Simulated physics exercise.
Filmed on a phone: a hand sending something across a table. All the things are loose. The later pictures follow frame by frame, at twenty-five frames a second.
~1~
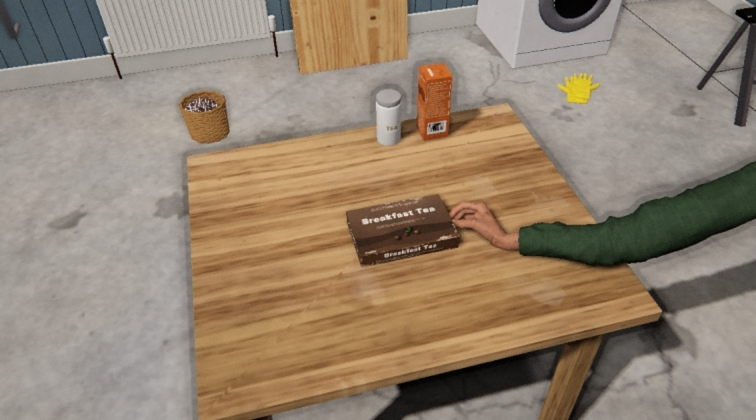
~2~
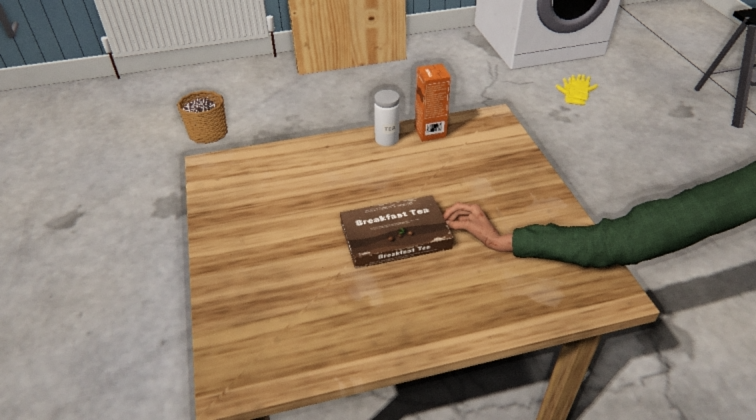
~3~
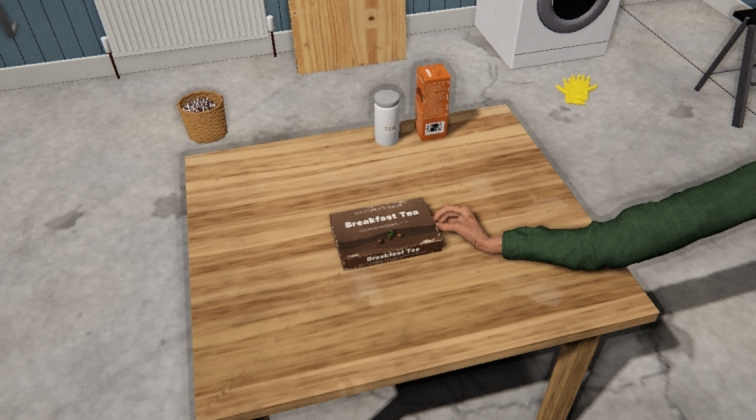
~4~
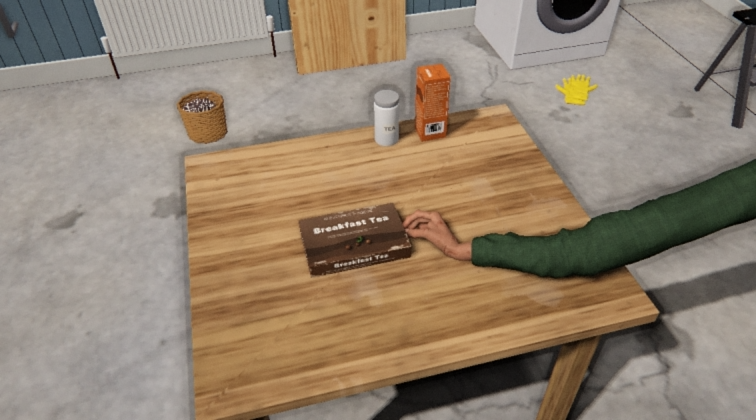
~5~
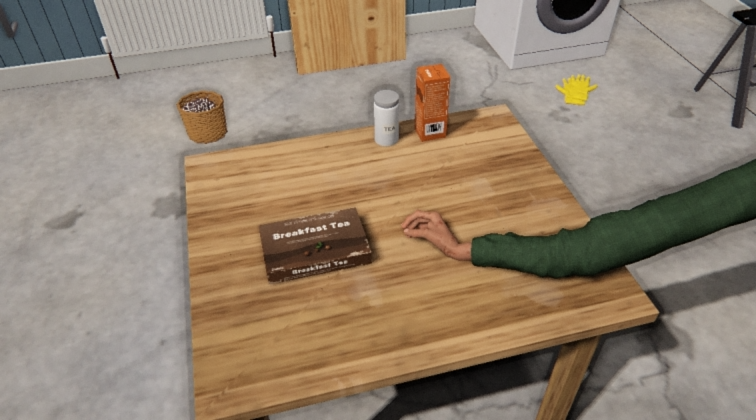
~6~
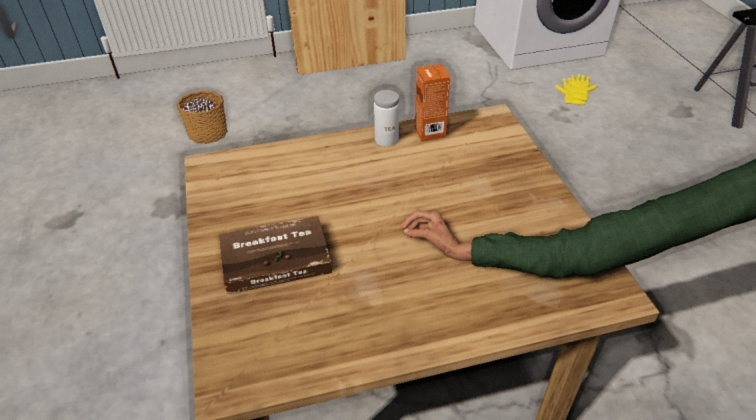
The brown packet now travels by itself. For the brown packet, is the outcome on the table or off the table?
The brown packet falls off the table.
Then, 0.30 s later than the last frame, brown packet now off the table.
Then, 0.50 s later than the last frame, things are still on the move.
When it is over, off the table, brown packet.
